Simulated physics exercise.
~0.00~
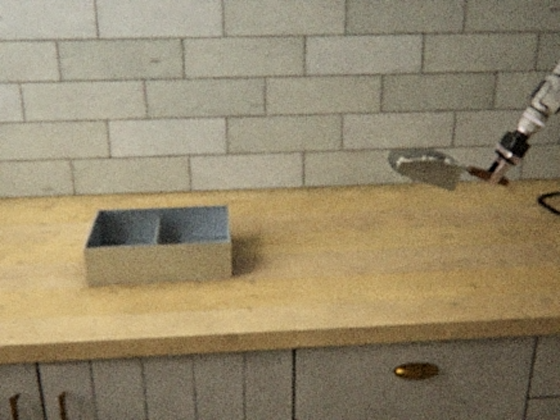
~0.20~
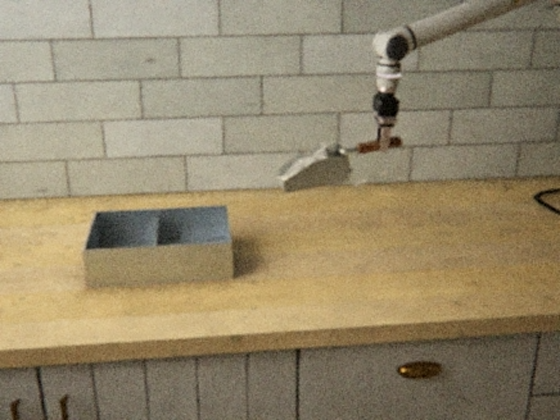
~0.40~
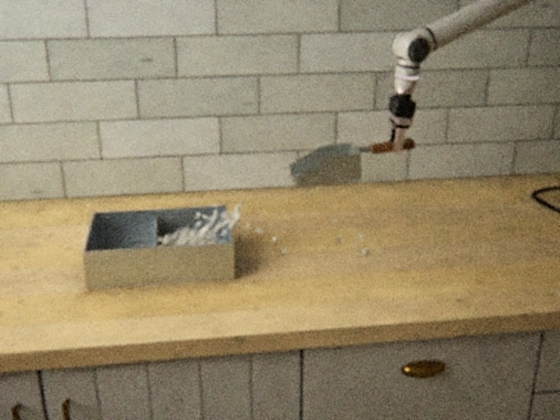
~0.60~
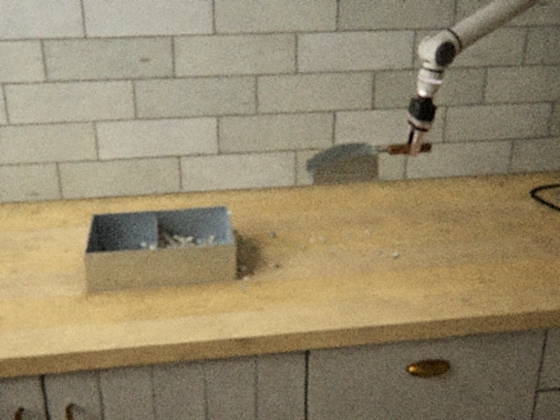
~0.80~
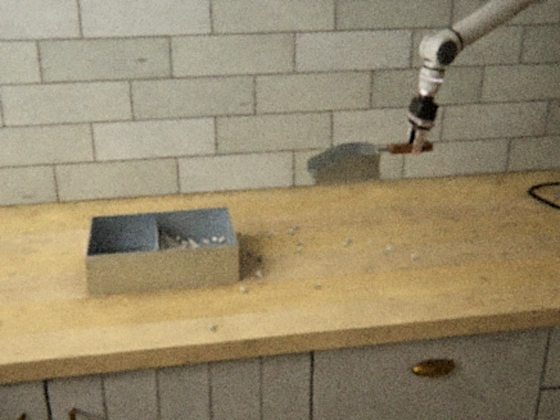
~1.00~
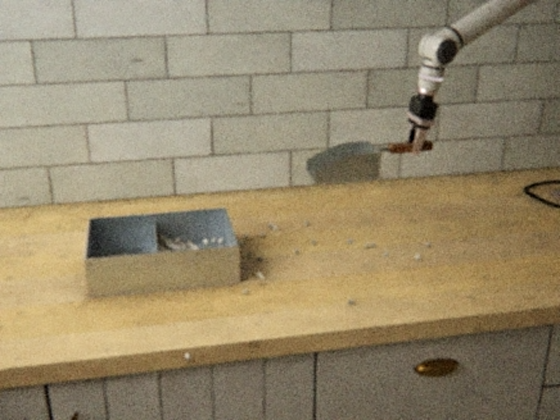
Robot arm swinging a scoop left and tipping pale beads into a divided box, most landing inside while some scatter across the wooden counter.
